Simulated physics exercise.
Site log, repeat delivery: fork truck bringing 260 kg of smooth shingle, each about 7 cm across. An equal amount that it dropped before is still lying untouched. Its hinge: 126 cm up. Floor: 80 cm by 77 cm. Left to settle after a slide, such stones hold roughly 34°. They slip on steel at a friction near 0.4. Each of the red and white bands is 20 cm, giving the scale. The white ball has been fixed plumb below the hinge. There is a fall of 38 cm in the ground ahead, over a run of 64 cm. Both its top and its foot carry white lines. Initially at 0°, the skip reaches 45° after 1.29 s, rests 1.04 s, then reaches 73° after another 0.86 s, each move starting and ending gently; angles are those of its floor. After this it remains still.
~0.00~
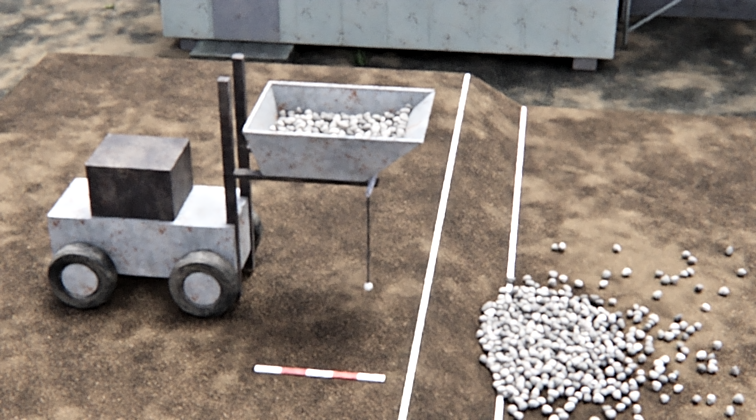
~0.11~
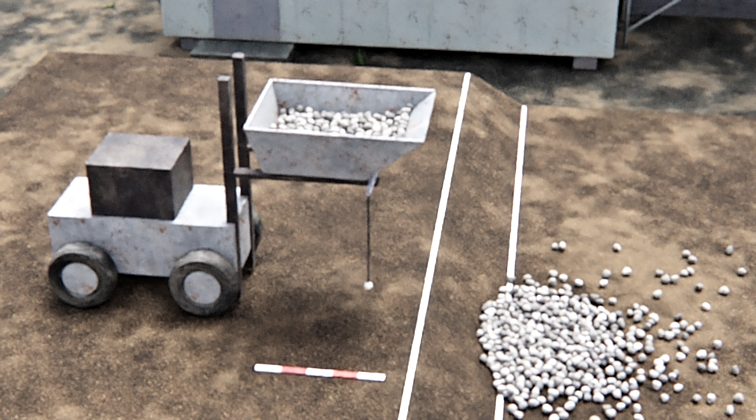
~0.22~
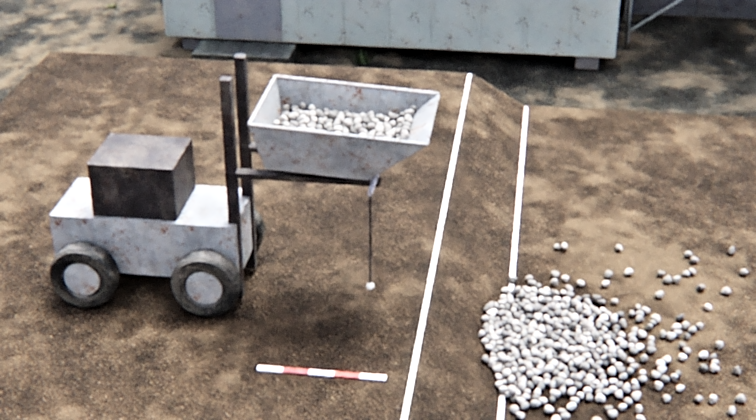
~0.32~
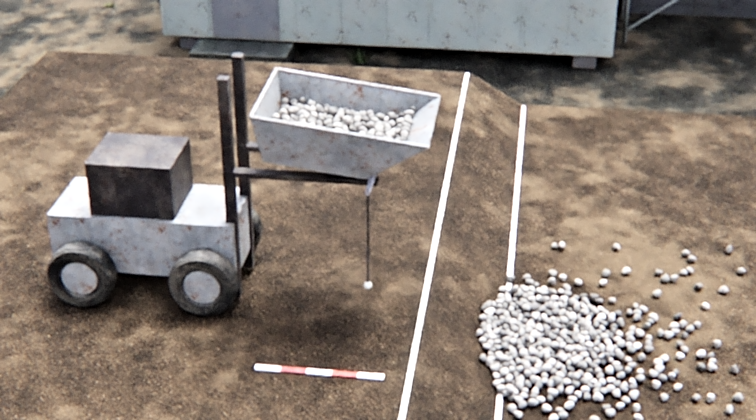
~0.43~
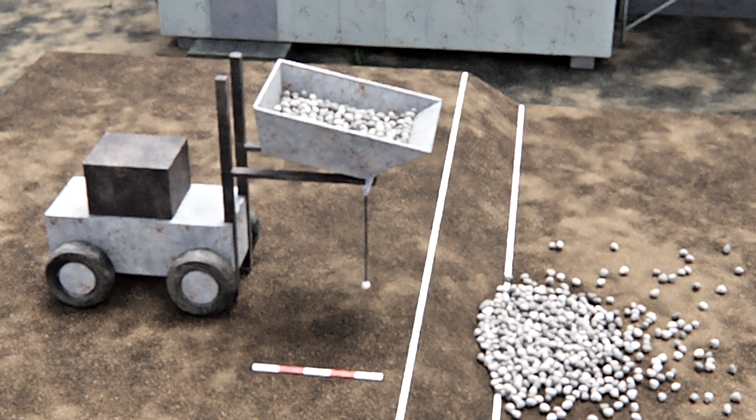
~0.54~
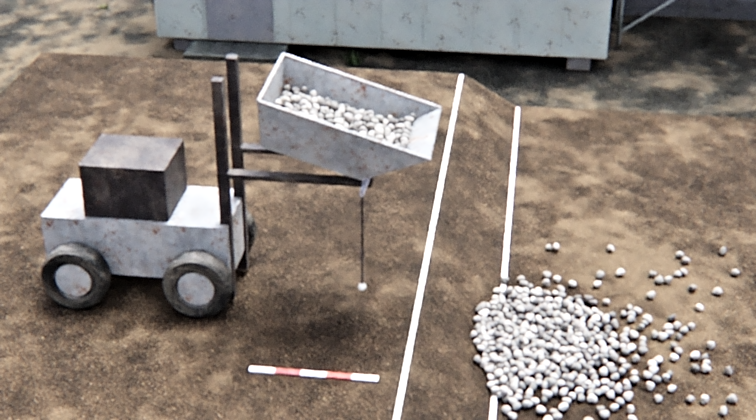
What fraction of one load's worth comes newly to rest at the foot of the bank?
About 70 per cent of a load.
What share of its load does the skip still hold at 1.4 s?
About 100 percent is still in there.
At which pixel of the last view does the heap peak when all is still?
The top of the heap sits near (499, 318).
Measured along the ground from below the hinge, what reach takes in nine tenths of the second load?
It comes to around 160 centimetres.
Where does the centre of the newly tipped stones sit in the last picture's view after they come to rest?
Centre at roughly (512, 333).
After 1.0 s the floor is at 38°; in per cent of one load, 100 in the skip, 8 on the top or the slope, 90 at the foot of the bank; the foremost stones are at (742, 340).
After 1.4 s the floor is at 45°; in per cent of one load, 100 in the skip, 8 on the top or the slope, 90 at the foot of the bank; the foremost stones are at (742, 340).
After 3.6 s the floor is at 73°; in per cent of one load, 5 in the skip, 56 on the top or the slope, 137 at the foot of the bank; the foremost stones are at (742, 340).
After 6.1 s the floor is at 73°; in per cent of one load, 0 in the skip, 37 on the top or the slope, 161 at the foot of the bank; the foremost stones are at (742, 340). Net gain at the foot of the bank, 70.
